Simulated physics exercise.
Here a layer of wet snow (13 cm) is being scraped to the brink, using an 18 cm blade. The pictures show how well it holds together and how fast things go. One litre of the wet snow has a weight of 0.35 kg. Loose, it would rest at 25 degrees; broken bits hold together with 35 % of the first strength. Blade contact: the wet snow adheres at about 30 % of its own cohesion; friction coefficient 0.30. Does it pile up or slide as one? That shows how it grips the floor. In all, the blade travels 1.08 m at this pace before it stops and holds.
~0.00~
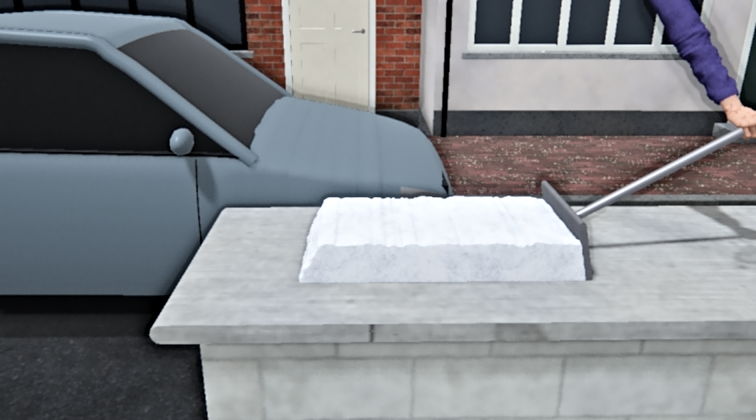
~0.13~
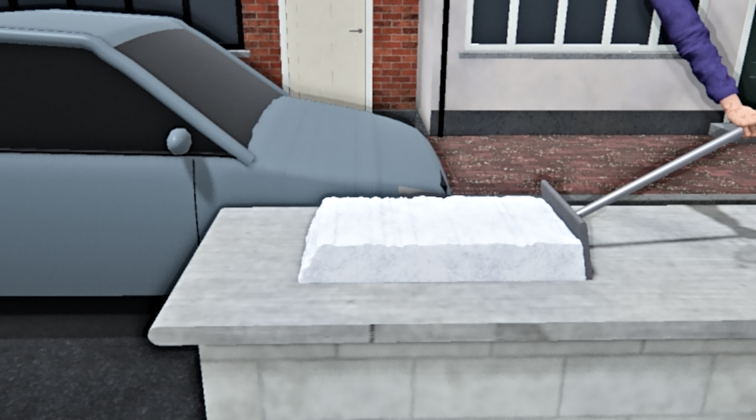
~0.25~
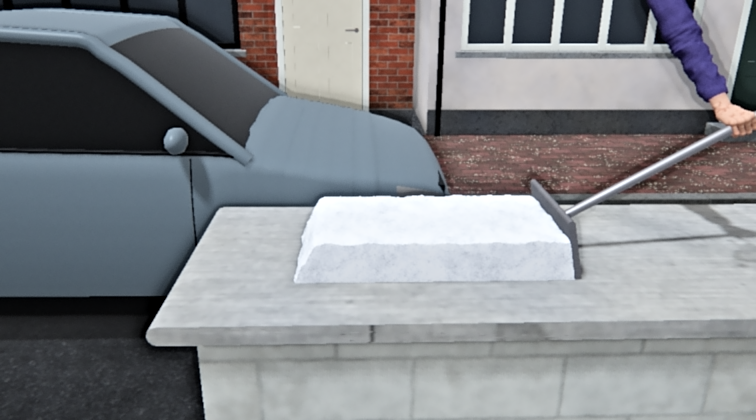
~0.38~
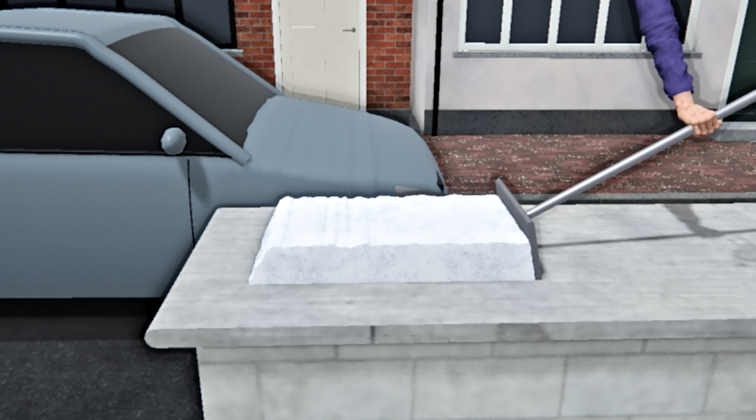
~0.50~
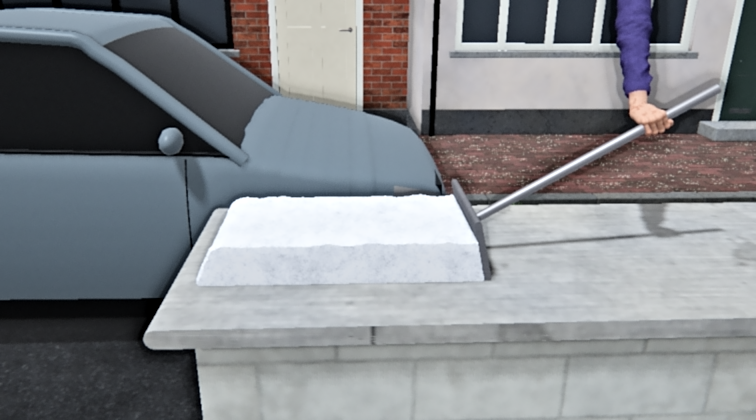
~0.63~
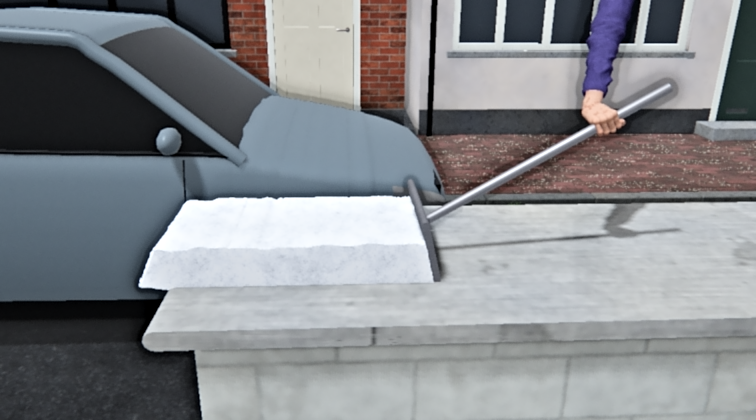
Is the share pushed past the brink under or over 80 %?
It should end up higher than 80 percent.
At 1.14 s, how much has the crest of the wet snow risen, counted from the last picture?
0 cm.
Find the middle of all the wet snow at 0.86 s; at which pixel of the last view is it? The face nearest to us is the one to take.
Look around (190, 275) on the near face.
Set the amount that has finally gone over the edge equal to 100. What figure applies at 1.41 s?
It comes to around 80 percent.
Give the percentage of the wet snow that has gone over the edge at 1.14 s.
Some 50 per cent.
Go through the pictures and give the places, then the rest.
Foot of the blade at (586, 281), not yet moved; front end of the wet snow at (302, 282), piled 13 cm high, in the first picture.
Foot of the blade at (586, 281), not yet moved; front end of the wet snow at (301, 282), piled 13 cm high, in the second picture.
Foot of the blade at (575, 280), moved 3.5 cm; front end of the wet snow at (297, 282), piled 13 cm high, in the third picture.
Foot of the blade at (535, 280), moved 16 cm; front end of the wet snow at (252, 283), piled 13 cm high, in the fourth picture.
Foot of the blade at (484, 281), moved 33 cm; front end of the wet snow at (198, 285), piled 14 cm high, in the fifth picture.
Foot of the blade at (434, 283), moved 49 cm; front end of the wet snow at (141, 288), piled 13 cm high, in the sixth picture.
By 0.86 s, 0 % has gone over the edge.
By 1.14 s, 48 % has gone over the edge.
By 1.41 s, 79 % has gone over the edge.
By 1.69 s, 100 % has gone over the edge.
By 1.79 s, at the end, 100 % has gone over the edge.
